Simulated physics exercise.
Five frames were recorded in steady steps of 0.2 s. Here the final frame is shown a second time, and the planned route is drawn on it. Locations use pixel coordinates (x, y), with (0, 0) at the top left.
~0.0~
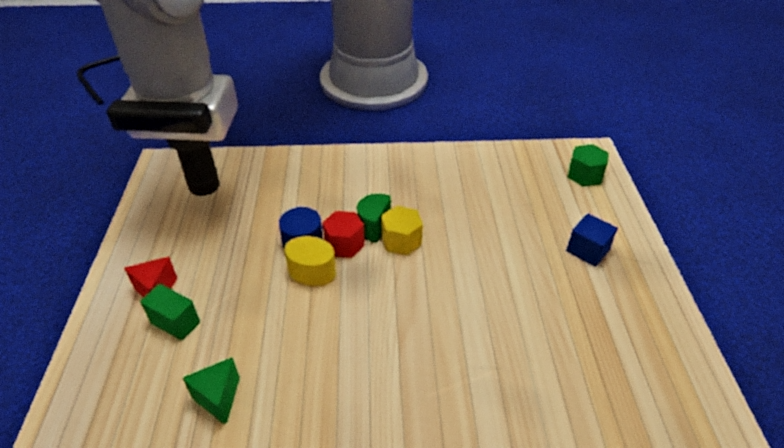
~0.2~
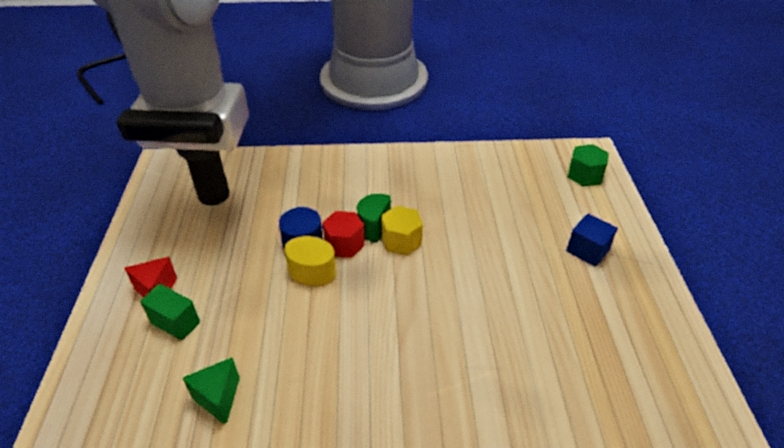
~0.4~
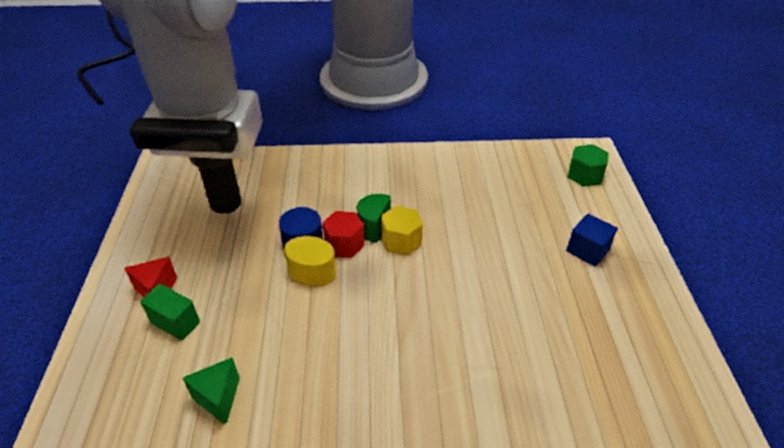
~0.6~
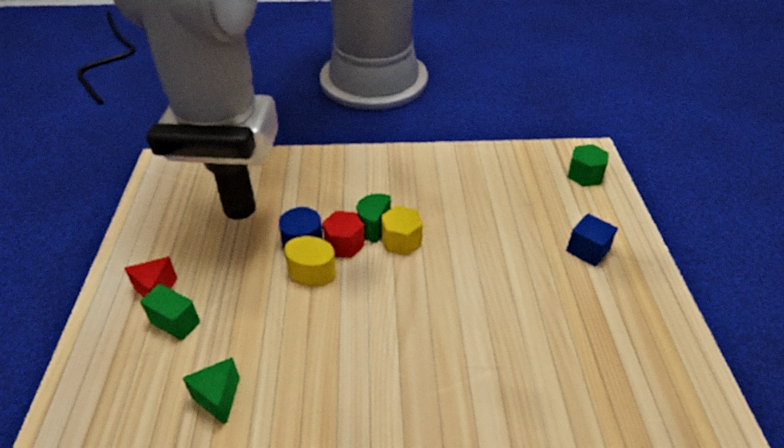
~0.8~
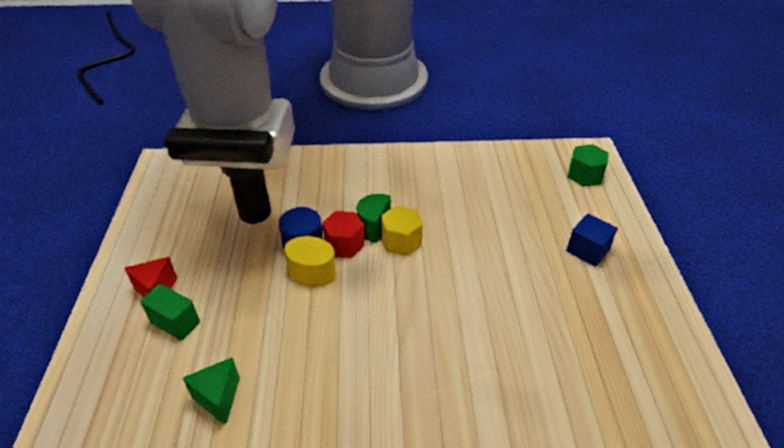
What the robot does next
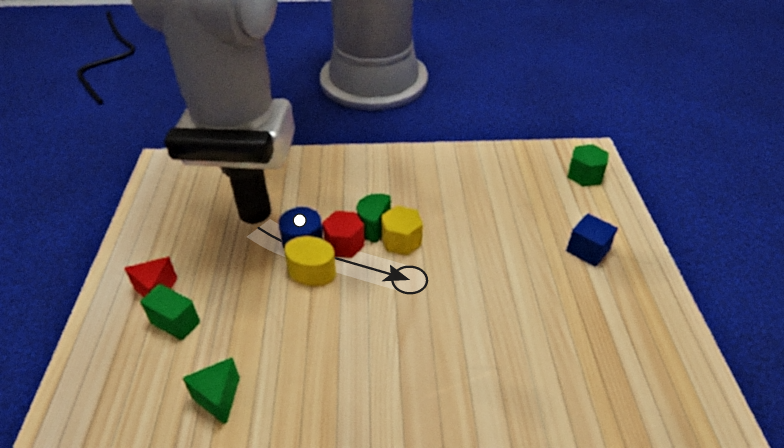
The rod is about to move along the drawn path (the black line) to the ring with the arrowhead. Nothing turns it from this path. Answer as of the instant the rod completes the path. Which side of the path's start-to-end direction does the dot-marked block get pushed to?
It heads right.
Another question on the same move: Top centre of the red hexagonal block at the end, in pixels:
Somewhere near (441, 244).
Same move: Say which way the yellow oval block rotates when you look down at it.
From above, it looks like the yellow oval block goes clockwise.
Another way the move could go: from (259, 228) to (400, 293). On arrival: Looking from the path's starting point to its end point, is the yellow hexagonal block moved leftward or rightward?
Seen from start to end, it moves left.
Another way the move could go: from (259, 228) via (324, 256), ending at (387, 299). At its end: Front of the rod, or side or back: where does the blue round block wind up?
Still in front.
The drawn path runs from (259, 228) through (302, 249) and (355, 264) to (410, 280); the dot is on the blue round block.
What follows on the original path. One third of the way, rod (300, 235); blue round block (334, 238); yellow oval block (317, 267), turned 25° clockwise; red hexagonal block (375, 232), turned 50° anticlockwise; yellow hexagonal block (408, 219).
Two thirds of the way, rod (354, 250); blue round block (382, 263); yellow oval block (317, 267), turned 25° clockwise; red hexagonal block (416, 245); yellow hexagonal block (423, 216), turned 30° anticlockwise.
At the end, rod (410, 266); blue round block (420, 290); yellow oval block (317, 267), turned 25° clockwise; red hexagonal block (441, 244), turned 175° anticlockwise; yellow hexagonal block (423, 216), turned 30° anticlockwise.
